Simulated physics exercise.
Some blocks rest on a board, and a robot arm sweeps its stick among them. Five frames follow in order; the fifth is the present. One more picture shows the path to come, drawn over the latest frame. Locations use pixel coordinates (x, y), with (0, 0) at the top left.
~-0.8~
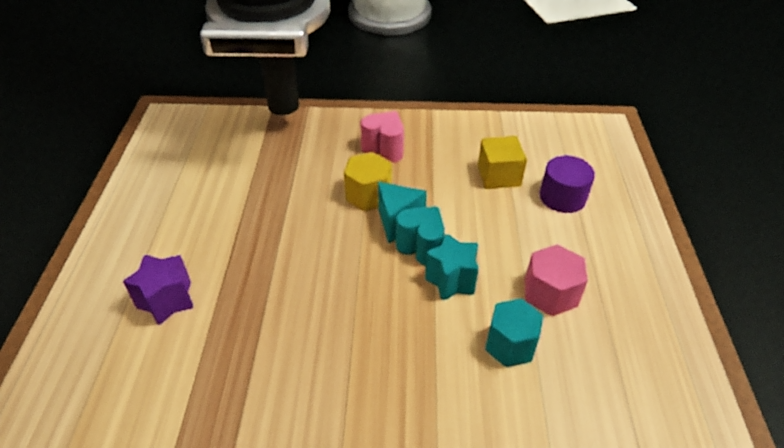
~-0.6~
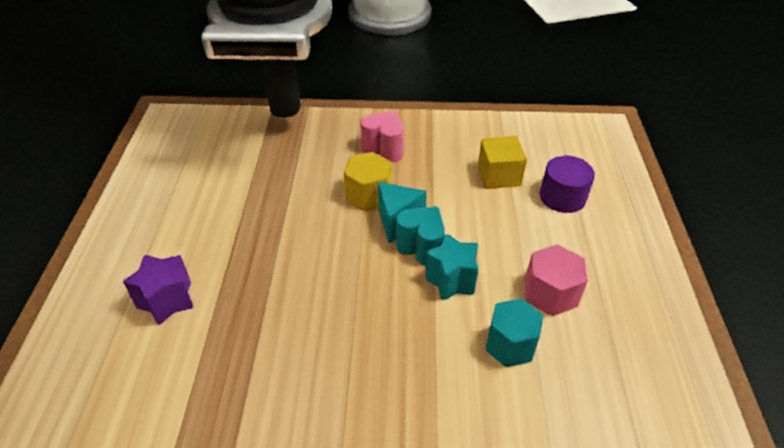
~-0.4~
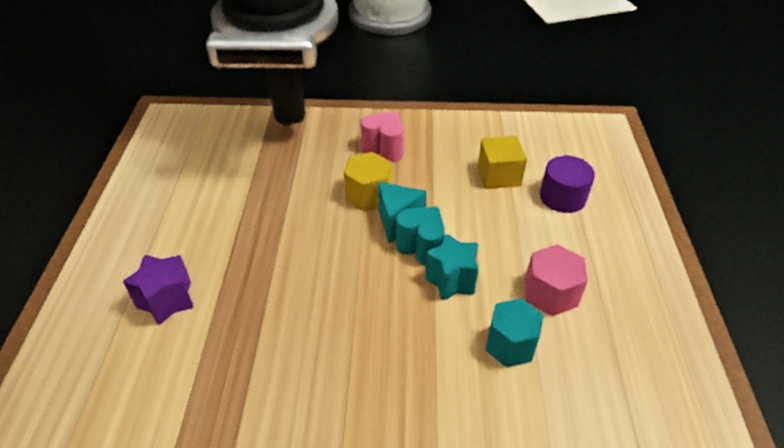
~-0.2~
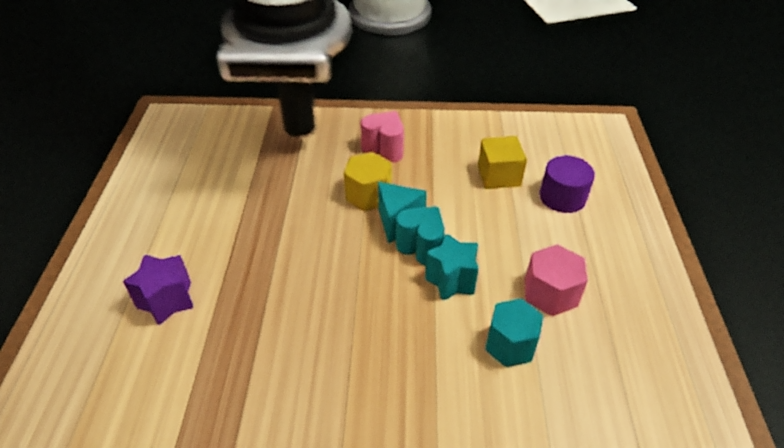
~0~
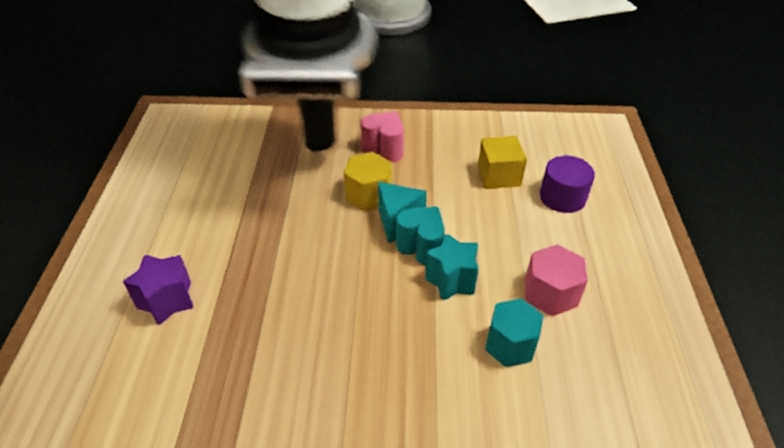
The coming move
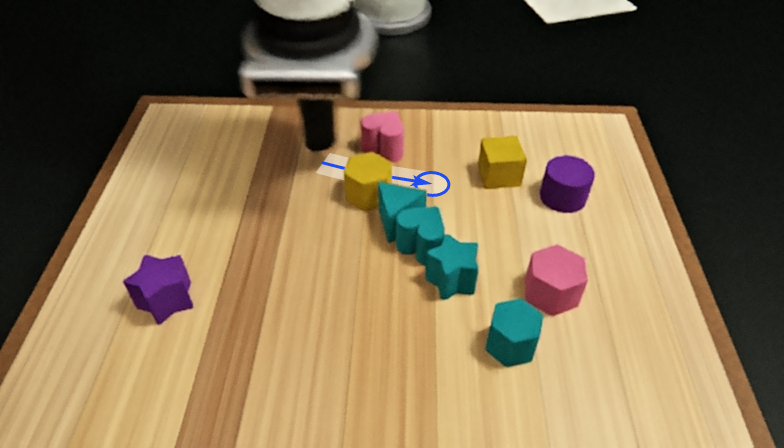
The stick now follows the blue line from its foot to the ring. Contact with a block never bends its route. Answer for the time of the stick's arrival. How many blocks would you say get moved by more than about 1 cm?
It will shift two blocks.
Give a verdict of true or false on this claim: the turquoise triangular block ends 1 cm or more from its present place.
Answer: True.
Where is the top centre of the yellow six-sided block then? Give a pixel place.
Top centre: (383, 177).
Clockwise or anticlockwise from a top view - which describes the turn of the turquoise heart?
It is turned anticlockwise.
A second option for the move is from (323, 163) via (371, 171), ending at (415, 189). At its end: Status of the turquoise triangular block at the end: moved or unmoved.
Once the stick is done, the turquoise triangular block is in a new spot.
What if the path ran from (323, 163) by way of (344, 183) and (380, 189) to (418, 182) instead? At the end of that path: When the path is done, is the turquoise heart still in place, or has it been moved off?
It does get moved.
Path on the board, from (323, 163) via (358, 171) and (394, 178), ending at (432, 184).
The first path, step by step. One third of the way, stick (359, 151); yellow six-sided block (370, 169).
Two thirds of the way, stick (396, 158); yellow six-sided block (383, 177), turned 55° clockwise; turquoise triangular block (393, 206); turquoise heart (425, 225), turned 20° anticlockwise.
At the end, stick (433, 164); yellow six-sided block (383, 177), turned 55° clockwise; pink heart in place; turquoise triangular block (393, 206); turquoise heart (425, 225), turned 20° anticlockwise.
